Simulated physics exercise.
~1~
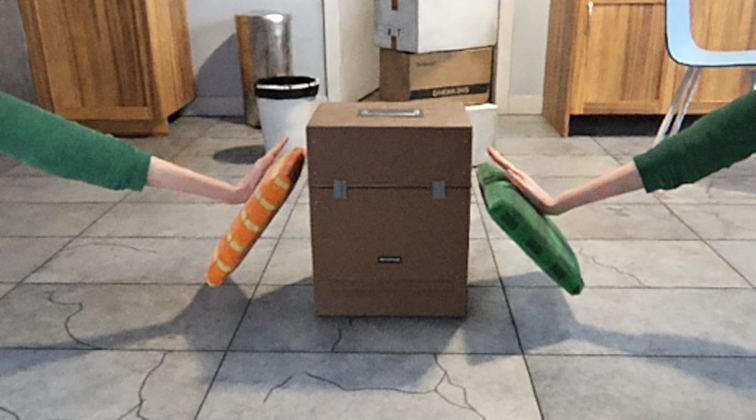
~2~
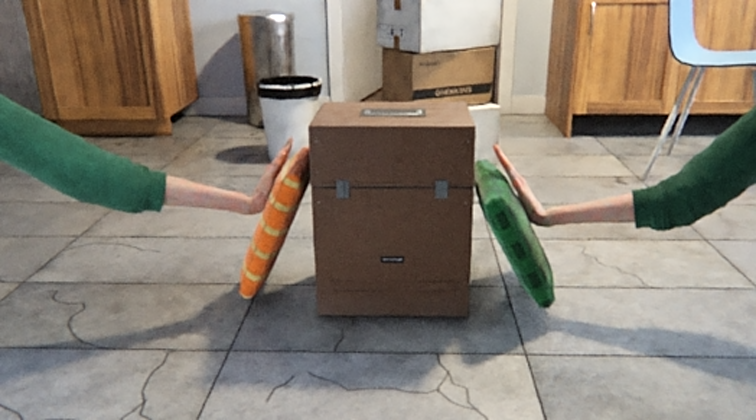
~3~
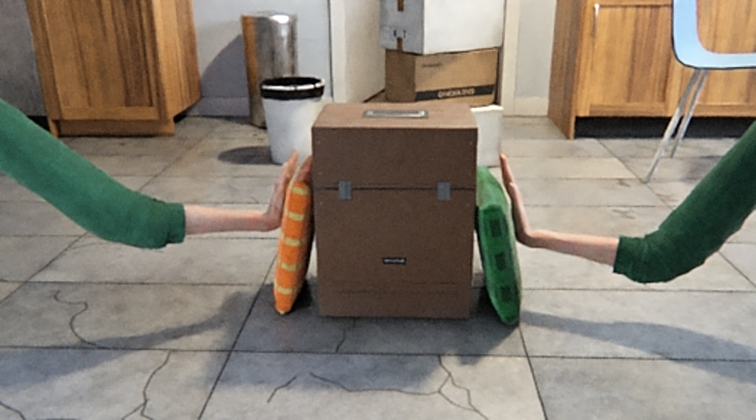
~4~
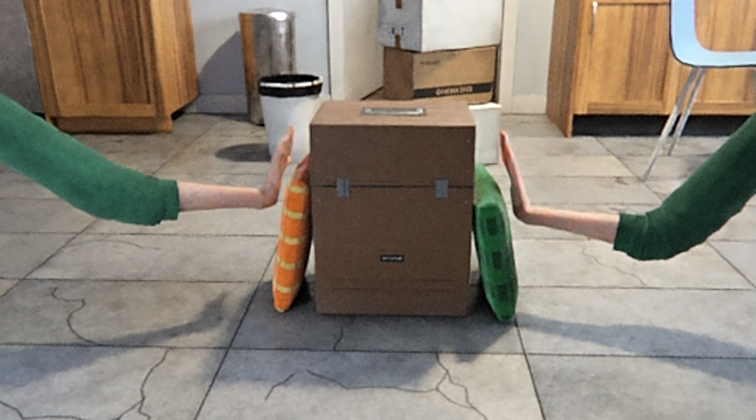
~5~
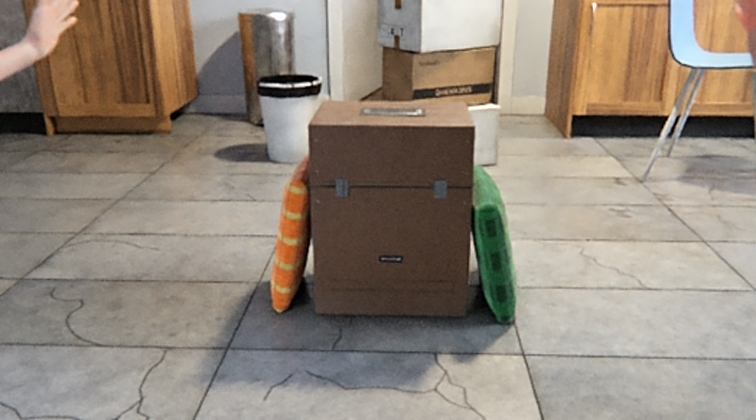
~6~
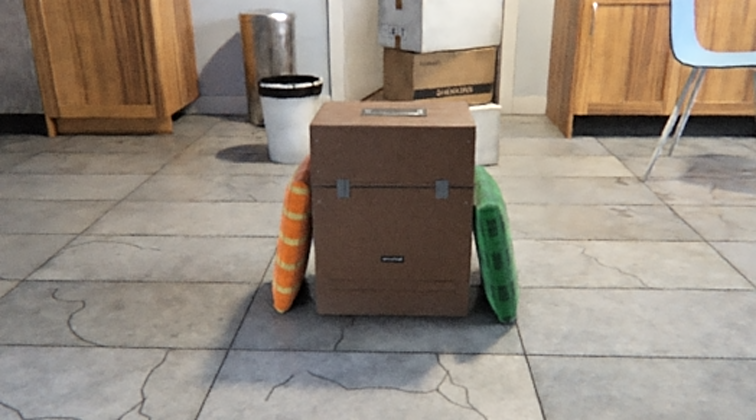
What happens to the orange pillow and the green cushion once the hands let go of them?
Both stay propped up, with the orange pillow leaning on the left side of the brown chest and the green cushion leaning on the right side.
